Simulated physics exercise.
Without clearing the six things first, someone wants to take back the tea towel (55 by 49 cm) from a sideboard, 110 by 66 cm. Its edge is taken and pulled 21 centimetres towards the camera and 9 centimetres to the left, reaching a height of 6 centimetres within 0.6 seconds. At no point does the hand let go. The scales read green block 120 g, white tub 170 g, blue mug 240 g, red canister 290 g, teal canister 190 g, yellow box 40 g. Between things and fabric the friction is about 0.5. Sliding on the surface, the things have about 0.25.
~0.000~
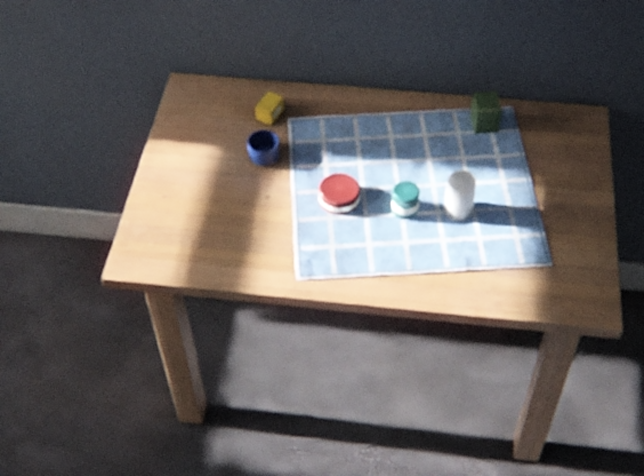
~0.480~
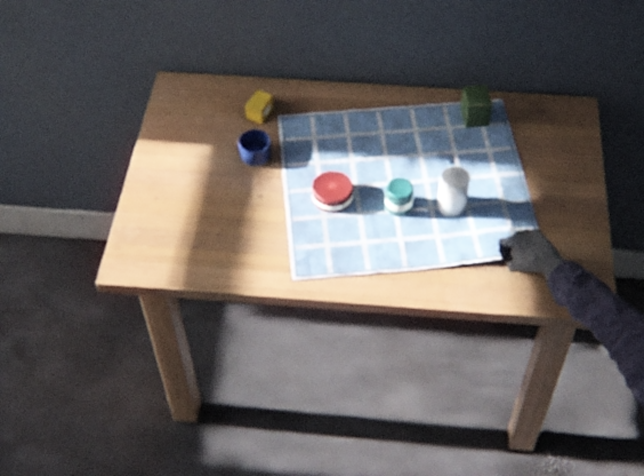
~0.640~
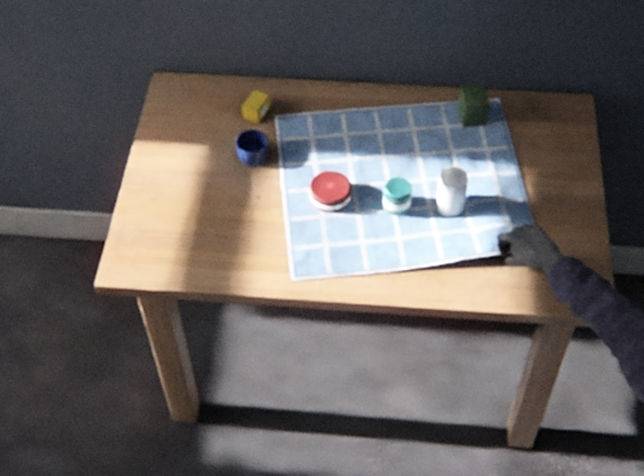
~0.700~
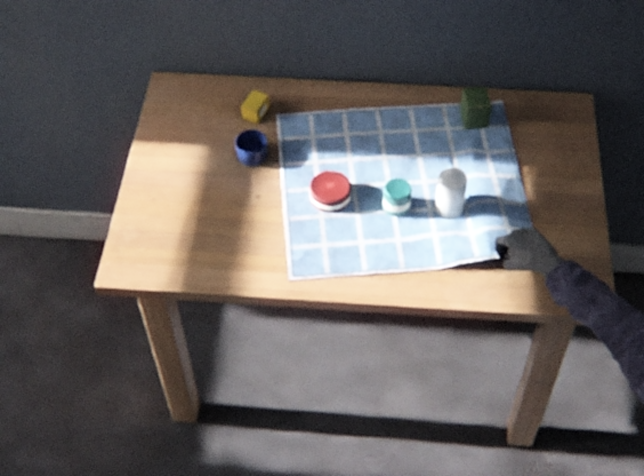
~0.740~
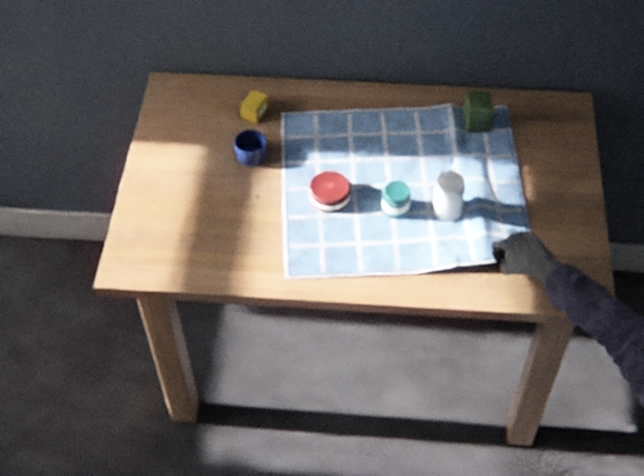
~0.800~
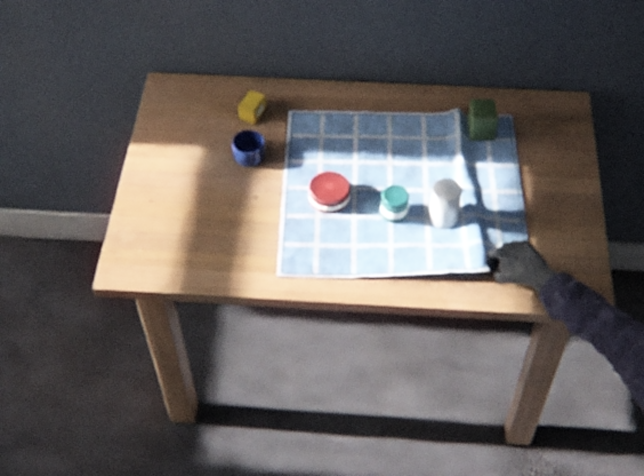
At first, a red canister, a teal canister and a white tub sit on a checked blue cloth on a table, with a green block at its far edge and a blue mug and yellow box beside it. A gloved hand grips the near right corner and draws it slightly left, wrinkling the cloth.
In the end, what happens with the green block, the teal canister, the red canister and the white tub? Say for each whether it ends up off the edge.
My prediction: Green block: On; teal canister: On; red canister: On; white tub: On.
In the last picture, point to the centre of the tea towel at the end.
The middle ends up near pixel (424, 235).
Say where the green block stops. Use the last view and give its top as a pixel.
Rest point, last frame: Approx. (520, 176).
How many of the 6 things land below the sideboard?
That gives 0.
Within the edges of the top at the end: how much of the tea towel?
I'd estimate close to 90 per cent.
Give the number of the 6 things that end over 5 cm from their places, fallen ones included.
It adds up to 4.
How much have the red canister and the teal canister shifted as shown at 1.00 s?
About: Red canister 4 cm, teal canister 8 cm.
At 0.9 s, 100 % of the tea towel is still over the top; green block 12 cm off its start, white tub 8 cm off its start, teal canister 5 cm off its start.
At 1.0 s, 95 % of the tea towel is still over the top; green block 18 cm off its start, white tub 13 cm off its start, teal canister 9 cm off its start.
At 1.1 s, 90 % of the tea towel is still over the top; green block 25 cm off its start at (514, 168), white tub 18 cm off its start at (448, 242), teal canister 12 cm off its start at (401, 231).
At 1.2 s, 90 % of the tea towel is still over the top; green block 27 cm off its start, white tub 21 cm off its start, teal canister 14 cm off its start.
At 2.8 s, 90 % of the tea towel is still over the top; green block 27 cm off its start at (520, 176), white tub 19 cm off its start at (449, 245), teal canister 14 cm off its start at (403, 235), red canister 7 cm off its start at (350, 205).
